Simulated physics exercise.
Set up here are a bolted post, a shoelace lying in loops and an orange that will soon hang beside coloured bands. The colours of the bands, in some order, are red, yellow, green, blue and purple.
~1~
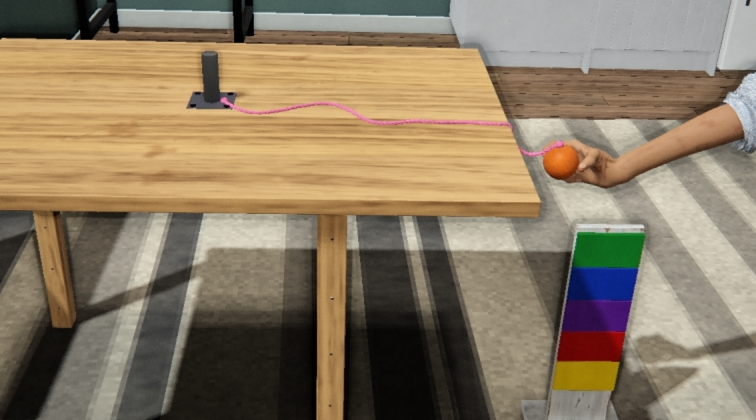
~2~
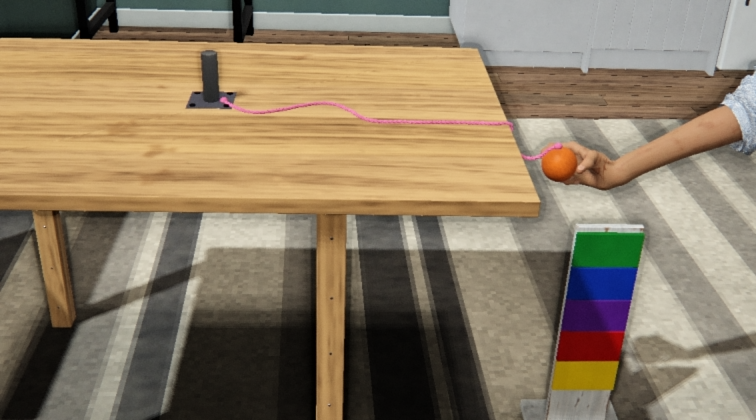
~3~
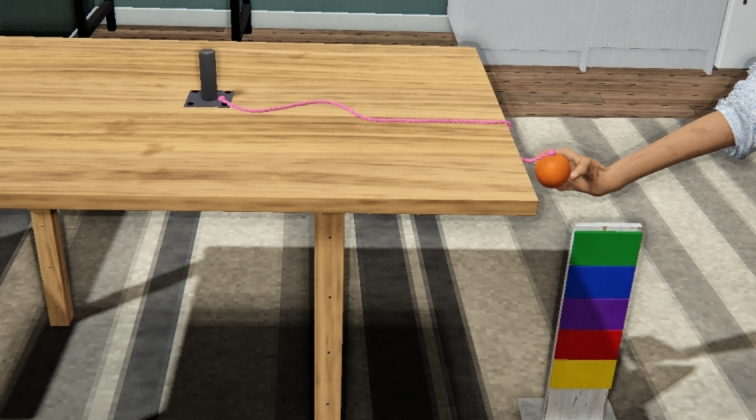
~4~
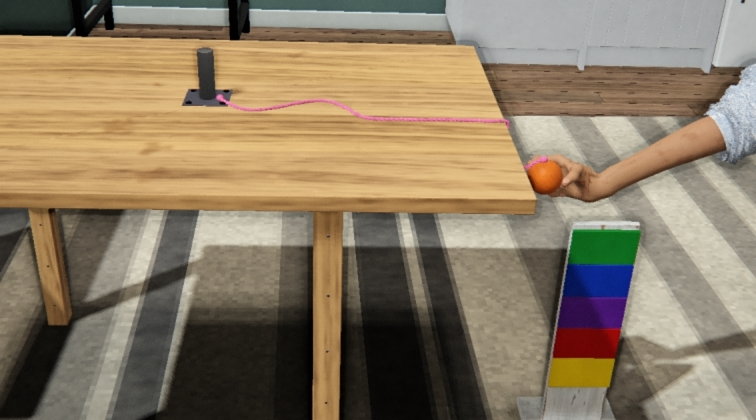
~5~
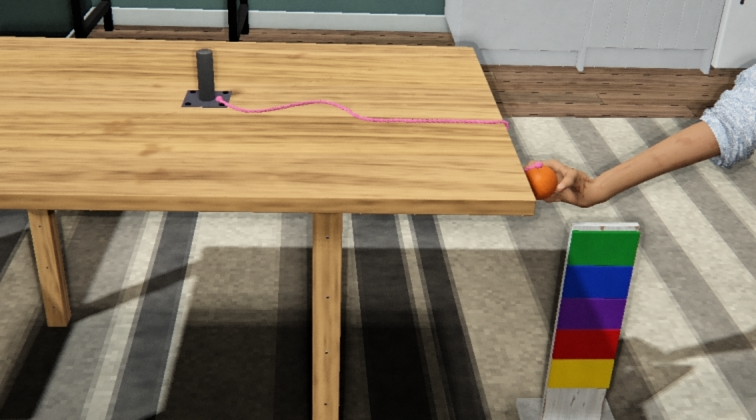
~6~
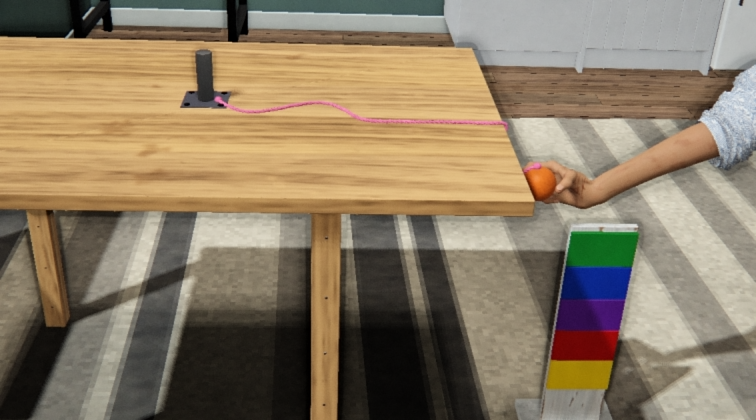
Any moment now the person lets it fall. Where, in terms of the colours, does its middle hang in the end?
The green one.
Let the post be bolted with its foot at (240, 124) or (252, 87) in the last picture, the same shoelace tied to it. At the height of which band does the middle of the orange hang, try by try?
First try: Blue; second try: Blue.
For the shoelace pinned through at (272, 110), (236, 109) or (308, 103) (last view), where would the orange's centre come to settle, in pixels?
First try around (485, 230), second around (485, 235), third around (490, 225).
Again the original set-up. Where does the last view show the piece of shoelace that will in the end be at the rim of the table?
(471, 123), give or take.
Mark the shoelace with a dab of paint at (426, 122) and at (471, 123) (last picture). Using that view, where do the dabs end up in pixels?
To (462, 119) for the first and to (503, 129) for the second.
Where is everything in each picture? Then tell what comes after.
The first picture shows orange (561, 162); green (609, 252); blue (603, 285); purple (597, 317); red (591, 348); yellow (586, 377).
The second picture shows orange (559, 164); shoelace through (244, 111) (309, 105) (362, 118) (437, 123) (508, 127).
The third picture shows orange (553, 171).
The fourth picture shows orange (545, 177); shoelace through (240, 108) (306, 102) (359, 115) (434, 120) (504, 125).
The fifth picture shows orange (540, 183).
The sixth picture shows orange (539, 184); shoelace through (239, 110) (304, 104) (357, 117) (432, 122) (502, 127).
Early on, orange near (463, 225); level with green.
Midway, orange near (483, 241); level with green.
Finally, orange near (485, 241); level with green. The shoelace holds its middle at green.
